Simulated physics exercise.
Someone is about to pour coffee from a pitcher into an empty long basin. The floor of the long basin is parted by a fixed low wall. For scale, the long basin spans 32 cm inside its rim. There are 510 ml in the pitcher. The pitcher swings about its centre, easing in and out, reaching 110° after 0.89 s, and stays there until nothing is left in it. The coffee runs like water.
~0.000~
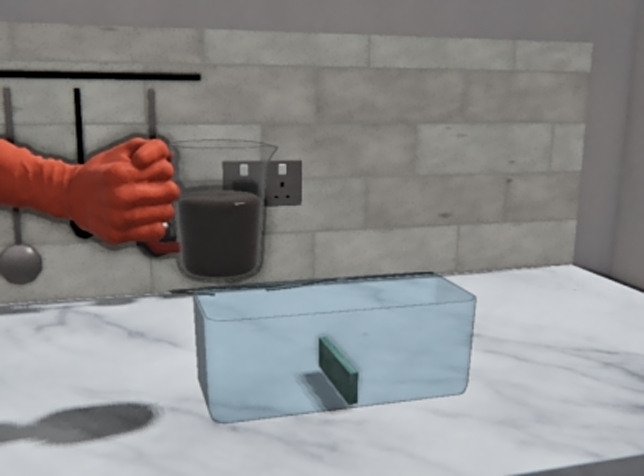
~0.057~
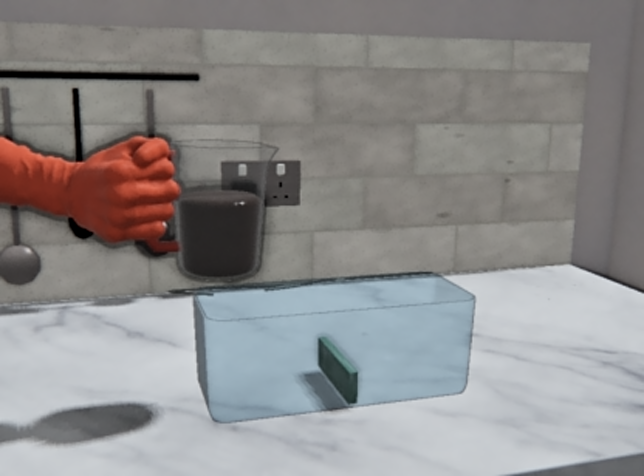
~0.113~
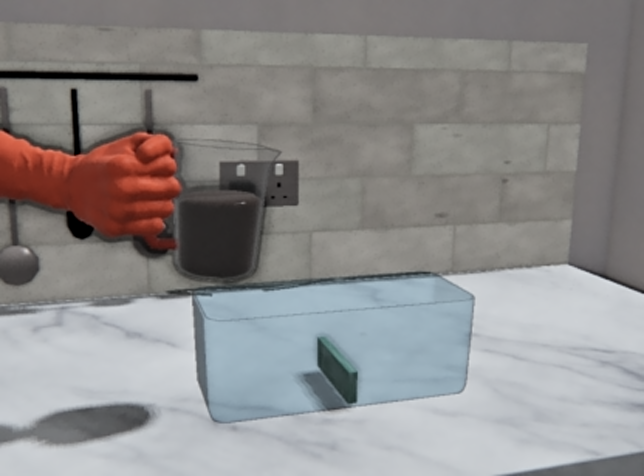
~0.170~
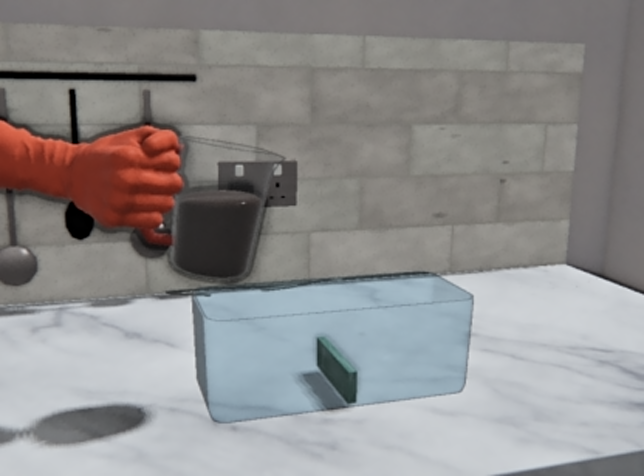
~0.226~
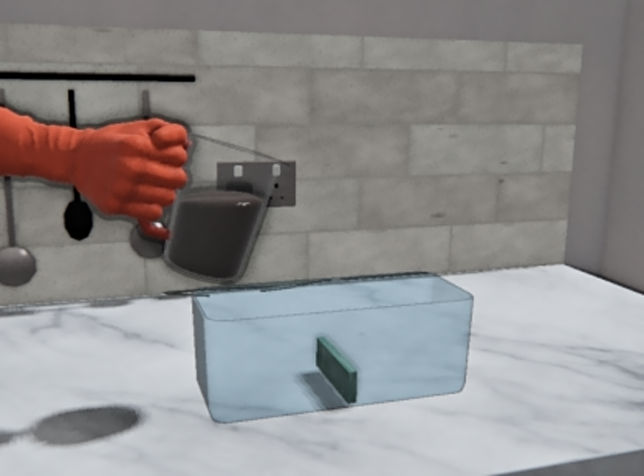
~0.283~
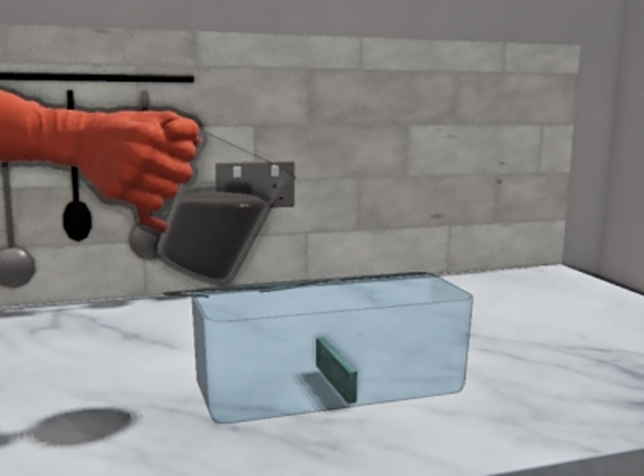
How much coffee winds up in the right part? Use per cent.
Roughly 16 per cent is past the wall.
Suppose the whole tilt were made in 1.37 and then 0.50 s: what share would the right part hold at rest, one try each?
In turn about 30 and 10 per cent.
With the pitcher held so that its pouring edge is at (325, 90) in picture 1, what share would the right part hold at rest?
Then about 85 per cent.
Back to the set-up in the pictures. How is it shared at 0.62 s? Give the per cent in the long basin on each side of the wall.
Some 2 per cent left and 0 right.
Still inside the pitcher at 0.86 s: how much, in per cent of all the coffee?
Near 24 in a hundred.
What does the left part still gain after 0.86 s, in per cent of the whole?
About 30 per cent.
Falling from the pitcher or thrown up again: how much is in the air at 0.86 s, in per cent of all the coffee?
Some 12 per cent.
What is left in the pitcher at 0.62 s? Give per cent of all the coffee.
Some 86 per cent.
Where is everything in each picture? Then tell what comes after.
In the first frame, it leans 0°; its right rim is at (278, 145); the coffee meets the walls at (177, 199) and (259, 196); the long basin's rim runs from (199, 306) to (455, 287); the wall's top is at (337, 355).
In the second frame, it leans 1°; its right rim is at (279, 146); the coffee meets the walls at (177, 198) and (259, 195).
In the third frame, it leans 4°; its right rim is at (281, 150); the coffee meets the walls at (177, 199) and (258, 196).
In the fourth frame, it leans 10°; its right rim is at (286, 156); the coffee meets the walls at (178, 200) and (260, 196).
In the fifth frame, it leans 17°; its right rim is at (291, 165); the coffee meets the walls at (177, 200) and (262, 197).
In the sixth frame, it leans 25°; its right rim is at (296, 177); the coffee meets the walls at (174, 204) and (264, 199).
Then, 0.62 s in, the tilt is 86° and 87 per cent is still to pour, 2 is left of the wall and 0 right of it.
Then, 0.86 s in, the tilt is 110° and 23 per cent is still to pour, 53 is left of the wall and 11 right of it.
Then, 1.11 s in, the tilt is 110° and 1 per cent is still to pour, 81 is left of the wall and 15 right of it.
Then, 1.39 s in, the tilt is 110° and 0 per cent is still to pour, 83 is left of the wall and 16 right of it.
Finally, 83 per cent lies left of the wall, 16 right of it and 1 outside.
